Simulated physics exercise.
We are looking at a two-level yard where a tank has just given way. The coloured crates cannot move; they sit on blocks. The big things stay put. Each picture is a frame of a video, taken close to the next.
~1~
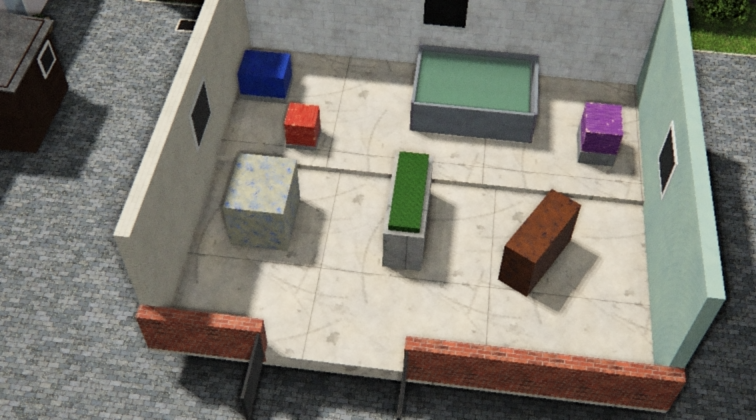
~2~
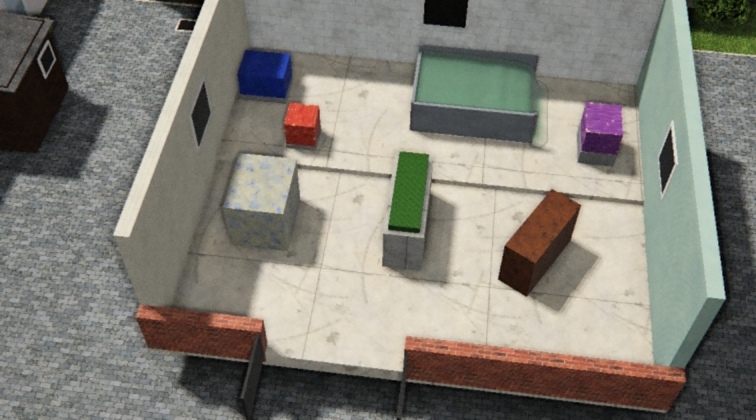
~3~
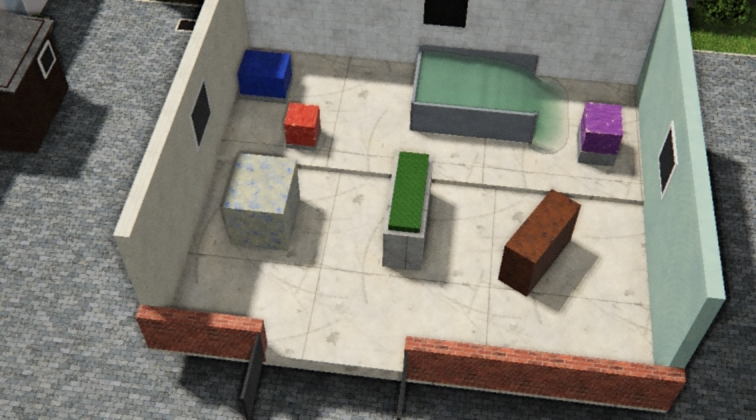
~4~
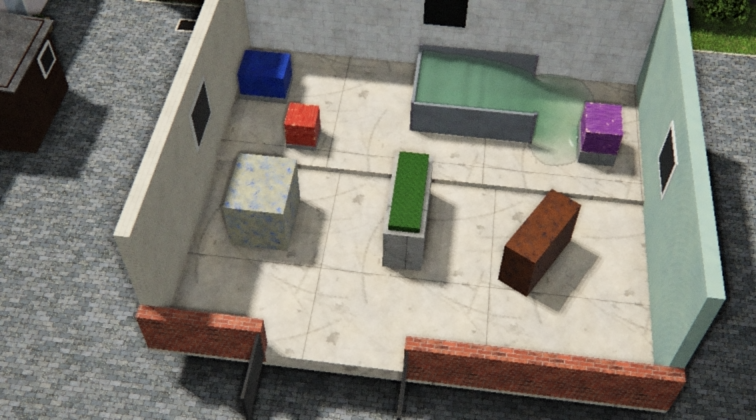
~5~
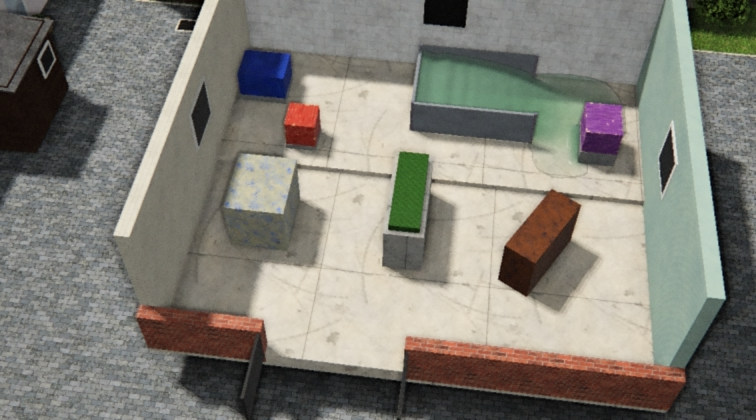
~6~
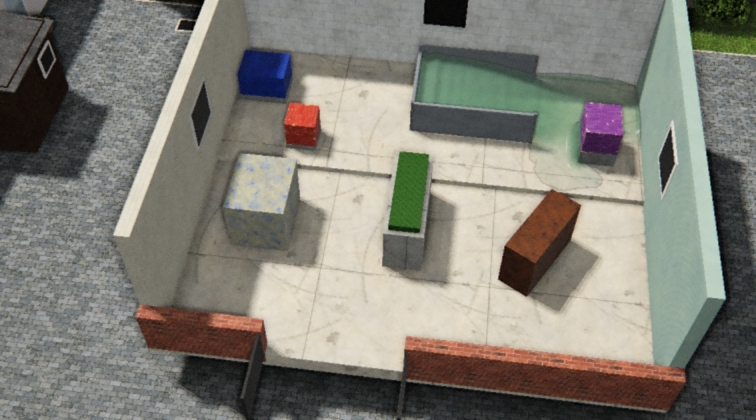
A grey tank of green water stands against the back wall of a pale, open-topped walled yard, seen from high above by a still camera. A blue block and a red one sit to its left, a purple one to its right, with speckled, green-topped and brown blocks nearer. Water pours from the tank's right end, spreads across the floor and runs around the purple block.
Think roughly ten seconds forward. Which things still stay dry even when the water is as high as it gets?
Taking each one: The blue crate stays dry; the purple crate does not stay dry; the red crate stays dry.
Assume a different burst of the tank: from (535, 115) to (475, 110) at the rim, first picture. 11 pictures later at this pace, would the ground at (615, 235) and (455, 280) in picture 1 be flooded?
Result, in order - waterlogged, waterlogged.
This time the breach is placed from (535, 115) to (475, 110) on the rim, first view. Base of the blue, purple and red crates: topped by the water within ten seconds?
Result - blue crate is not reached; purple crate is not reached; red crate is not reached.
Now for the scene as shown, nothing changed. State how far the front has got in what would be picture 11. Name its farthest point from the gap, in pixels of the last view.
Approximate pixel: (630, 228).
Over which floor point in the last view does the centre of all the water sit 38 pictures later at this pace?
Point: (511, 198).
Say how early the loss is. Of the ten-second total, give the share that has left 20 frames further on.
Estimate: Some 0 %.
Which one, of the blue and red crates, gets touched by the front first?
I say the blue crate.
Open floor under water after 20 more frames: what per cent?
Close to 35 in a hundred, I think.
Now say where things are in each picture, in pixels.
The first frame shows the water tank at (476, 82) is whole and still.
In the second frame, water pours out at (531, 104) and has run to (532, 145).
In the third frame, water pours out at (531, 105) and has run to (557, 148).
In the fourth frame, water pours out at (531, 106) and has run to (575, 157).
In the fifth frame, the front is at (616, 98), out from the gap at (531, 106).
In the sixth frame, the front is at (636, 92), out from the gap at (531, 106).
A moment on, water covers 15 % of the floor; the blue crate not reached, the purple crate water round its plinth, the red crate not reached.
Next, water covers 25 % of the floor; the blue crate not reached, the purple crate water round its plinth, the red crate not reached.
Then, water covers 35 % of the floor; the blue crate not reached, the purple crate water round its plinth, the red crate not reached.
Later, water covers 60 % of the floor; the blue crate water round its plinth, the purple crate water round its plinth, the red crate water round its plinth.
In the end, water covers 75 % of the floor; the blue crate stayed above the water, the purple crate was topped, the red crate stayed above the water.
